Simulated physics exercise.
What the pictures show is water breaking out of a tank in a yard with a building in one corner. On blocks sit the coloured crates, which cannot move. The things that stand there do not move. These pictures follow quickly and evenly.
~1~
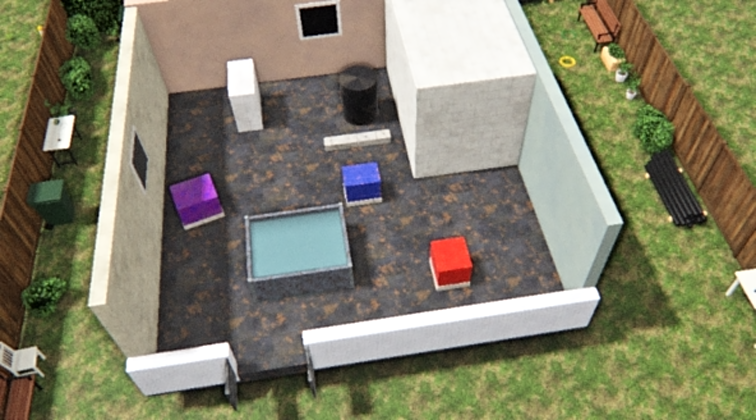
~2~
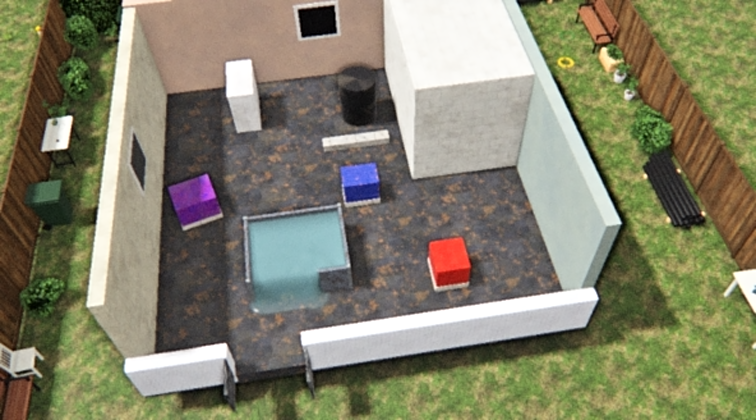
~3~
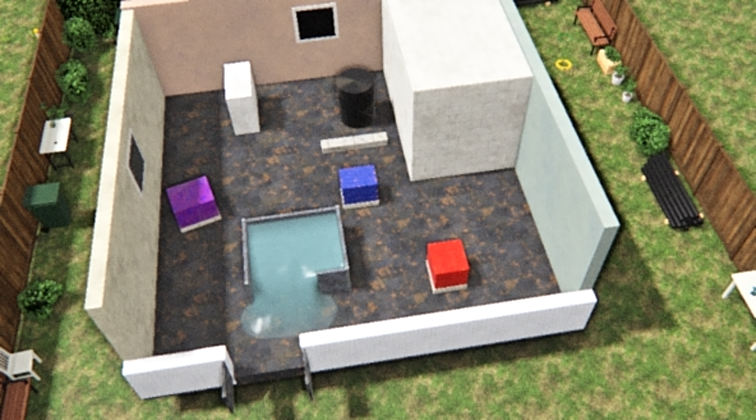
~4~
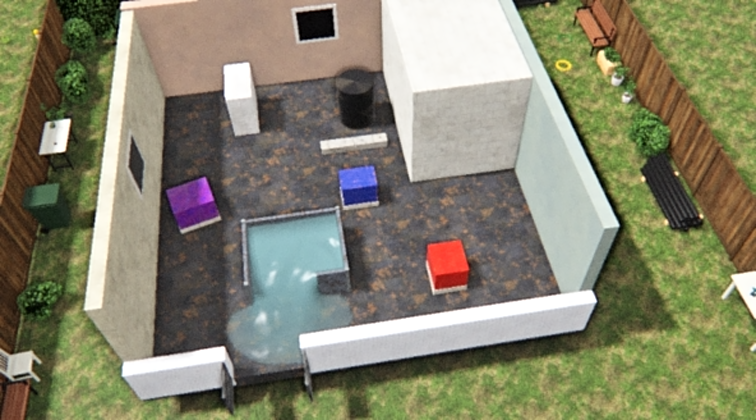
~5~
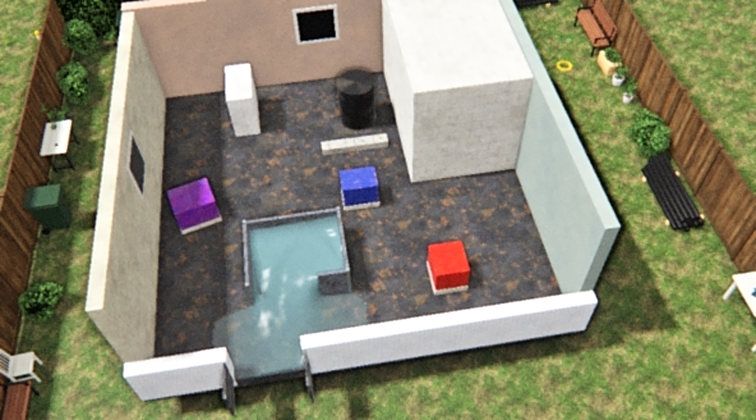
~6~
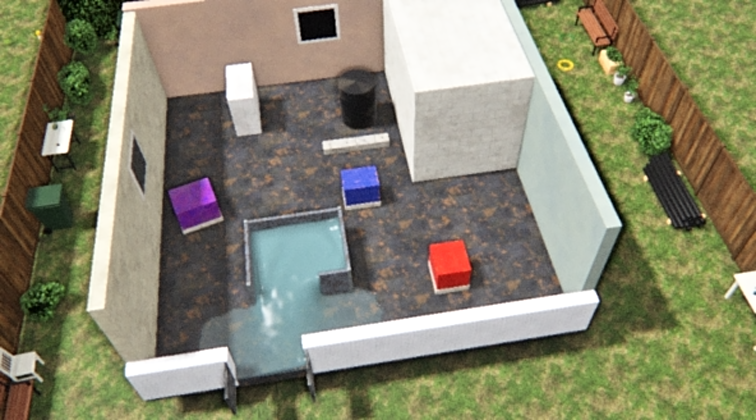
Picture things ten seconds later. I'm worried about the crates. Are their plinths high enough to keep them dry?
Well, the purple crate will stay dry, the red crate will stay dry, the blue crate will stay dry.
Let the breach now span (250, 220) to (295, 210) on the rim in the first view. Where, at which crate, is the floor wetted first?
Answer: The purple one.
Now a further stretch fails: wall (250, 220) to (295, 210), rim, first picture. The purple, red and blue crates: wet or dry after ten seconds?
One by one: Purple gets wet; red is safe; blue is spared.
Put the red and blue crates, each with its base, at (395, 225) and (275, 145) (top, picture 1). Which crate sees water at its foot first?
First: The red one.
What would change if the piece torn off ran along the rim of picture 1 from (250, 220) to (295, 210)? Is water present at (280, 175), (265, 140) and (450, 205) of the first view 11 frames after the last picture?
In that order: Awash, covered, clear.
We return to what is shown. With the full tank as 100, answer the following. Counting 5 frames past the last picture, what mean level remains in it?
I make it 48 per cent.
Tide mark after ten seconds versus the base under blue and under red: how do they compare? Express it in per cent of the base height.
Near 20 and 80 in a hundred.
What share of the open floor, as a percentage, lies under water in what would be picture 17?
My estimate is near 20 per cent.
A moment on, water covers 10 % of the floor; the purple crate not reached, the red crate not reached, the blue crate not reached.
Next, water covers 20 % of the floor; the purple crate not reached, the red crate water round its plinth, the blue crate not reached.
Then, water covers 30 % of the floor; the purple crate water round its plinth, the red crate water round its plinth, the blue crate not reached.
Later, water covers 40 % of the floor; the purple crate water round its plinth, the red crate water round its plinth, the blue crate water round its plinth.
In the end, water covers 45 % of the floor; the purple crate stayed above the water, the red crate stayed above the water, the blue crate stayed above the water.
